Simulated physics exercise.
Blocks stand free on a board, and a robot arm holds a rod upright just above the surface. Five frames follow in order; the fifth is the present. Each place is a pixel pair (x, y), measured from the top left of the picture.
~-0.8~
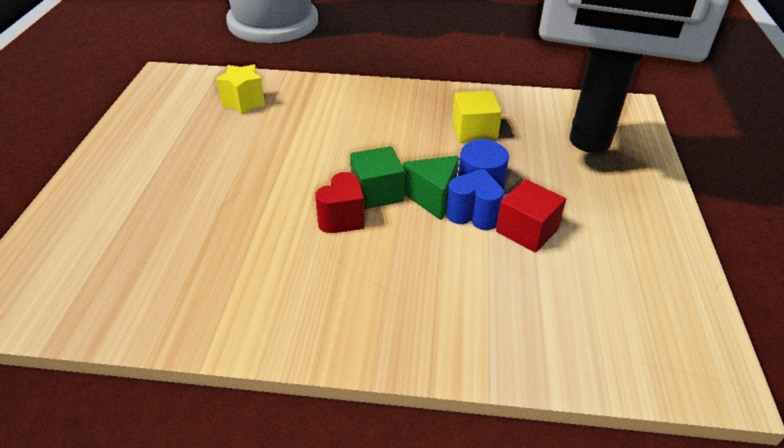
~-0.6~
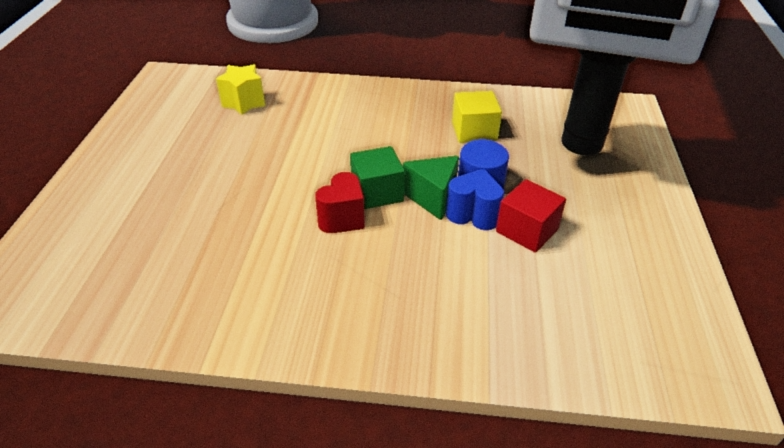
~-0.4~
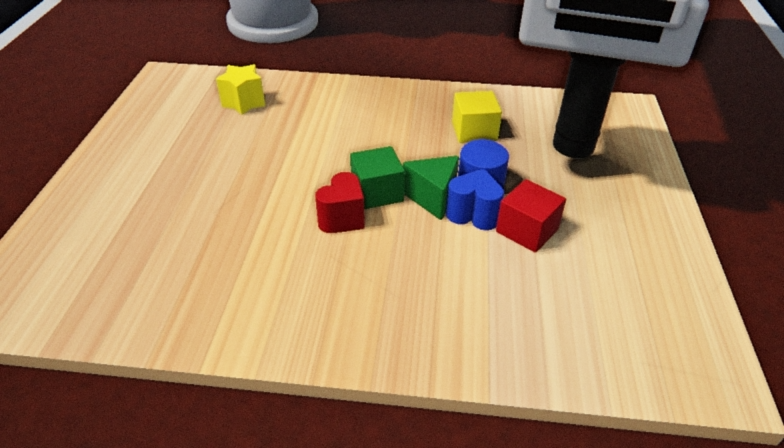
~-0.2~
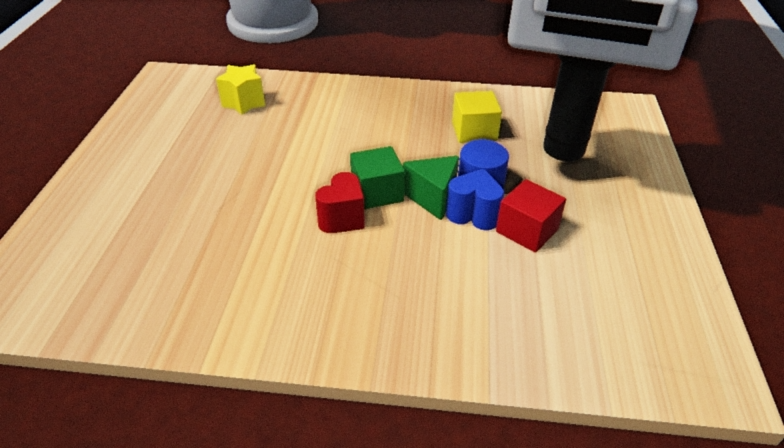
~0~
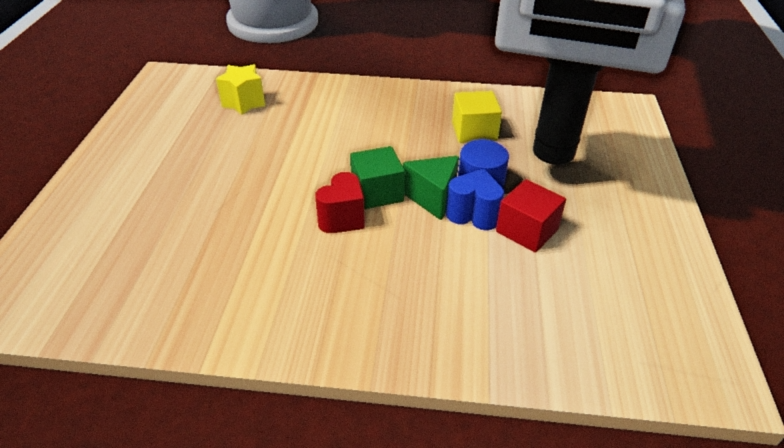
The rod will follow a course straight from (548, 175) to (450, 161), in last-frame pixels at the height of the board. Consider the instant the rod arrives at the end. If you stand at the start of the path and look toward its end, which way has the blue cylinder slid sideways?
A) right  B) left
The correct letter is B.
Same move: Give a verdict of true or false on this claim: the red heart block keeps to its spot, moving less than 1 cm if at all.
That statement is not accurate.
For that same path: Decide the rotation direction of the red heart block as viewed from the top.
Spin direction: Counter-clockwise.
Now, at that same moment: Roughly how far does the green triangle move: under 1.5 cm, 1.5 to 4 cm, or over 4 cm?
Shift: 1.5 to 4 cm.
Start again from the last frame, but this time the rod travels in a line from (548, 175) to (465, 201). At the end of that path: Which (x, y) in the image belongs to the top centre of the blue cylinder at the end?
Pixel (443, 146).
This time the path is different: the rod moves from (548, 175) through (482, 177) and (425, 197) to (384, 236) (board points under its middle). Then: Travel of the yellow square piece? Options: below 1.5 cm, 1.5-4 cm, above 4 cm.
Shift: Under 1.5 cm.
The first path, step by step. Halfway along, rod (501, 146); red heart block (333, 189), turned 20° anticlockwise; green square piece (368, 163), turned 15° clockwise; green triangle (425, 173); blue cylinder (470, 154).
At the end, rod (452, 139); red heart block (328, 189), turned 35° anticlockwise; green square piece (363, 165), turned 30° clockwise; green triangle (416, 183); blue cylinder (443, 156).
